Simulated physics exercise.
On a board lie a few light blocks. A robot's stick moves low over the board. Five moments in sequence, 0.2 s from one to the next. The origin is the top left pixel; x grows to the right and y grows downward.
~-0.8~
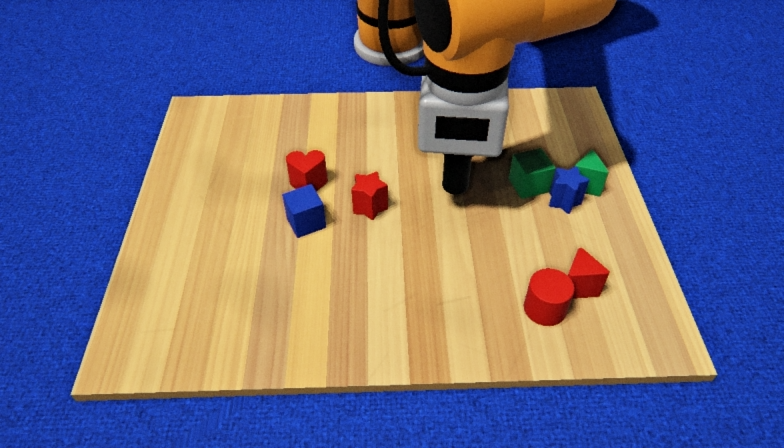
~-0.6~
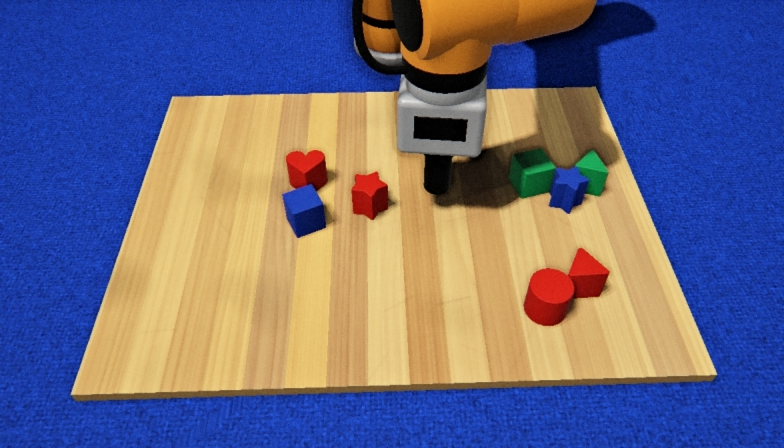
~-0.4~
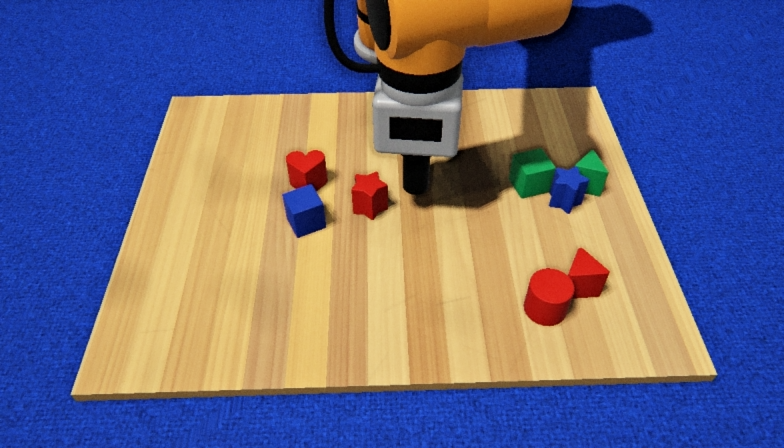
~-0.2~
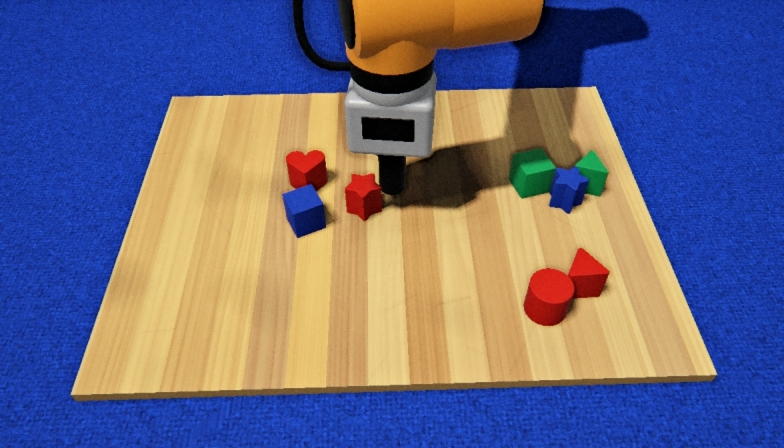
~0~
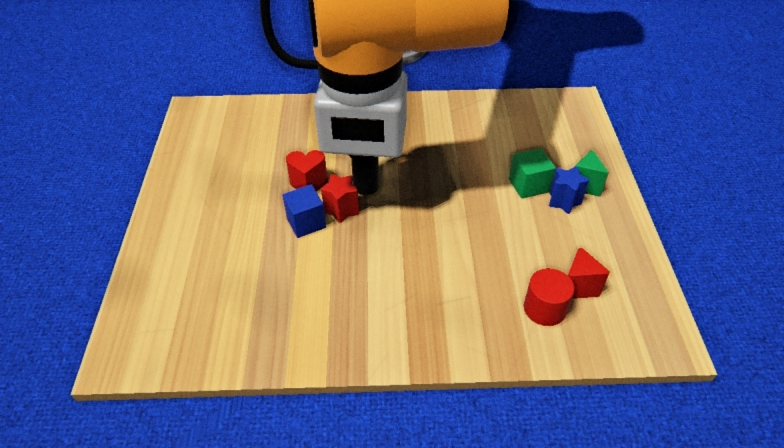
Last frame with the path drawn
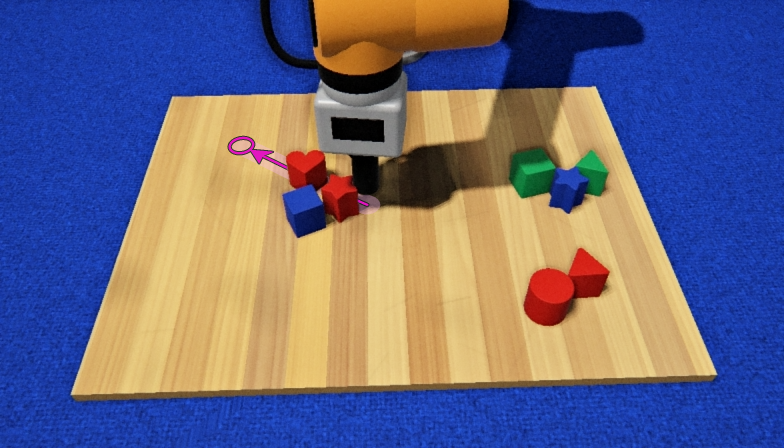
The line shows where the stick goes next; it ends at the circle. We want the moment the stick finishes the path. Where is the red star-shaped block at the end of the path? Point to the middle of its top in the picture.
I'd place it at (305, 176), taking the centre of its top.
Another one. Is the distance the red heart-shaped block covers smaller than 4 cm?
I'd say no.
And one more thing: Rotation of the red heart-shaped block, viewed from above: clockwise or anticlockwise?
My answer: Anticlockwise.
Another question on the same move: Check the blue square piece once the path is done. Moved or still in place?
It is moved off its spot.
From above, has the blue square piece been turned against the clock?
Going by the path, yes.
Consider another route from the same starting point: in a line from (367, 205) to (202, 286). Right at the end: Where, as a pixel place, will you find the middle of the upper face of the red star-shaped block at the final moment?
It is at (238, 219).
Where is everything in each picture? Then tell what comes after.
Stick's lower end (455, 186); blue square piece (302, 198); red heart-shaped block (305, 159); red star-shaped block (369, 183), in the first frame.
Stick (437, 186); blocks still, in the second frame.
Stick (416, 186); blocks still, in the third frame.
Stick (392, 186); red star-shaped block (363, 183), in the fourth frame.
Stick (366, 187); blue square piece (302, 198); red heart-shaped block (305, 159); red star-shaped block (340, 185), in the fifth frame.
Drawn move, from (367, 205) directly to (241, 146).
What follows on the original path. One third of the way, stick (319, 166); blue square piece (291, 201), turned 35° anticlockwise; red heart-shaped block (289, 155); red star-shaped block (306, 176), turned 55° anticlockwise.
Two thirds of the way, stick (276, 146); blue square piece (291, 201), turned 35° anticlockwise; red heart-shaped block (249, 148), turned 80° anticlockwise; red star-shaped block (305, 176), turned 60° anticlockwise.
At the end, stick (237, 127); blue square piece (291, 201), turned 35° anticlockwise; red heart-shaped block (238, 147), turned 115° anticlockwise; red star-shaped block (305, 176), turned 60° anticlockwise.
